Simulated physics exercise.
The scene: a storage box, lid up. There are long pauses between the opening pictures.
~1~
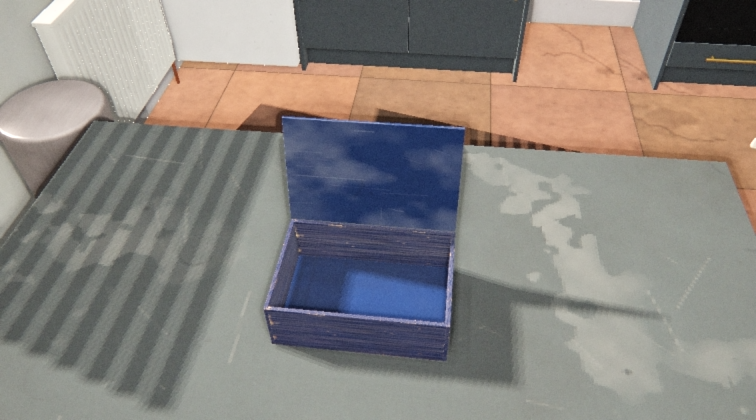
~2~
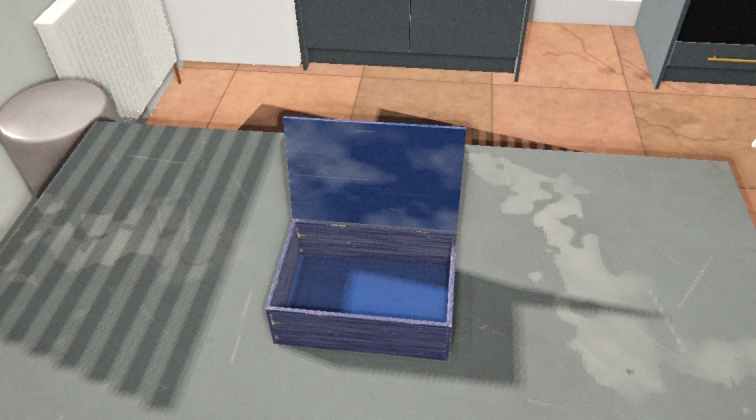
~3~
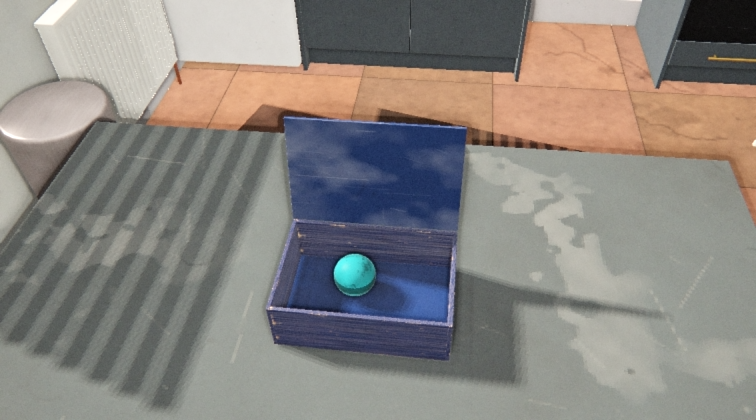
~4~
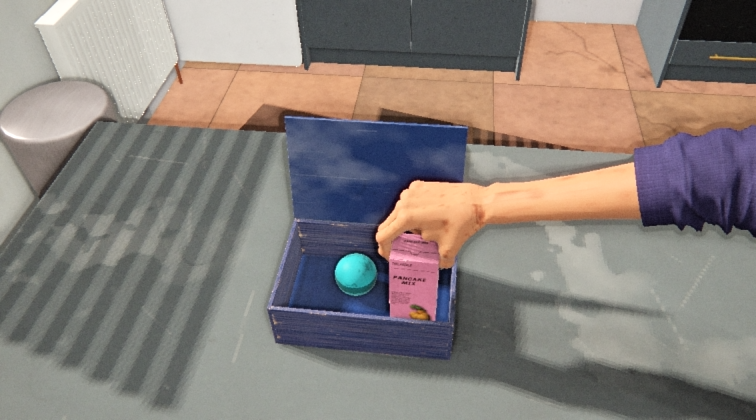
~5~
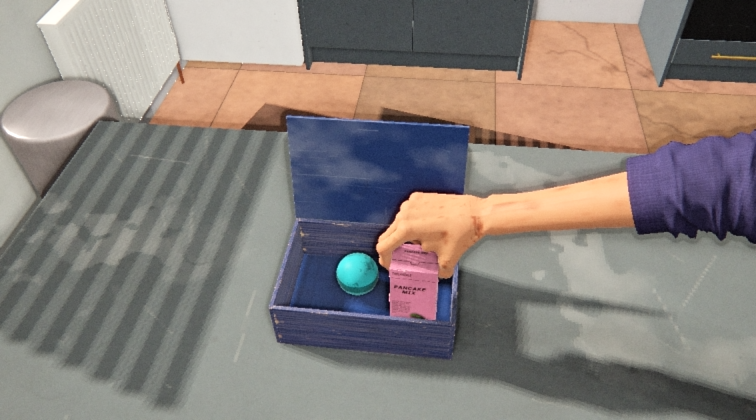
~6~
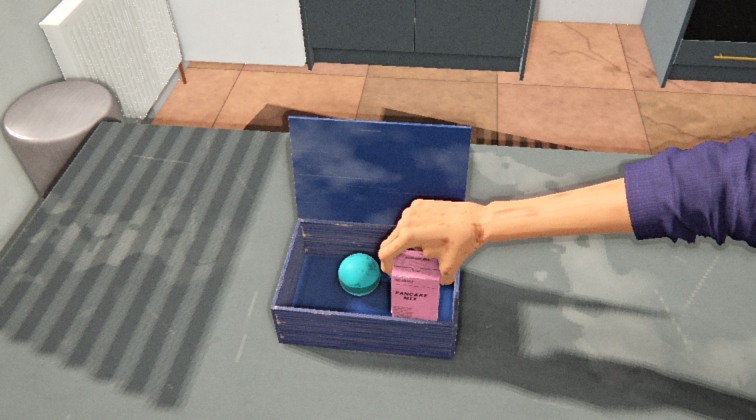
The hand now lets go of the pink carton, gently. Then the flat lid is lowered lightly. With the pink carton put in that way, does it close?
As it turns out, it will not close.
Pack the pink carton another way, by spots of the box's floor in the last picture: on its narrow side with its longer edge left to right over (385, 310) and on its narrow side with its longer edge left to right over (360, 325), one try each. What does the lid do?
First, it closes; second, it closes.
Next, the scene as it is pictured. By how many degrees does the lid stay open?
Some 35° above the rim.
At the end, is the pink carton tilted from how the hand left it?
It keeps its pose.
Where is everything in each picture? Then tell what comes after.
In the first picture, the last thing is not in view yet.
In the second picture, the last thing is not in view yet.
In the third picture, the last thing is not in view yet; turquoise ball (355, 275).
In the fourth picture, on its way; pink carton (414, 286); turquoise ball (356, 275).
In the fifth picture, on its way; pink carton (414, 295); turquoise ball (358, 274).
In the sixth picture, in place under the hand; pink carton (416, 300); turquoise ball (359, 274).
Then, 1.40 s past the last view, lid 77° above the rim.
Then, 1.70 s past the last view, lid 46° above the rim.
Finally, lid 35° above the rim; both still in place. Final places as the last picture's camera would see them, pink carton near (416, 300).
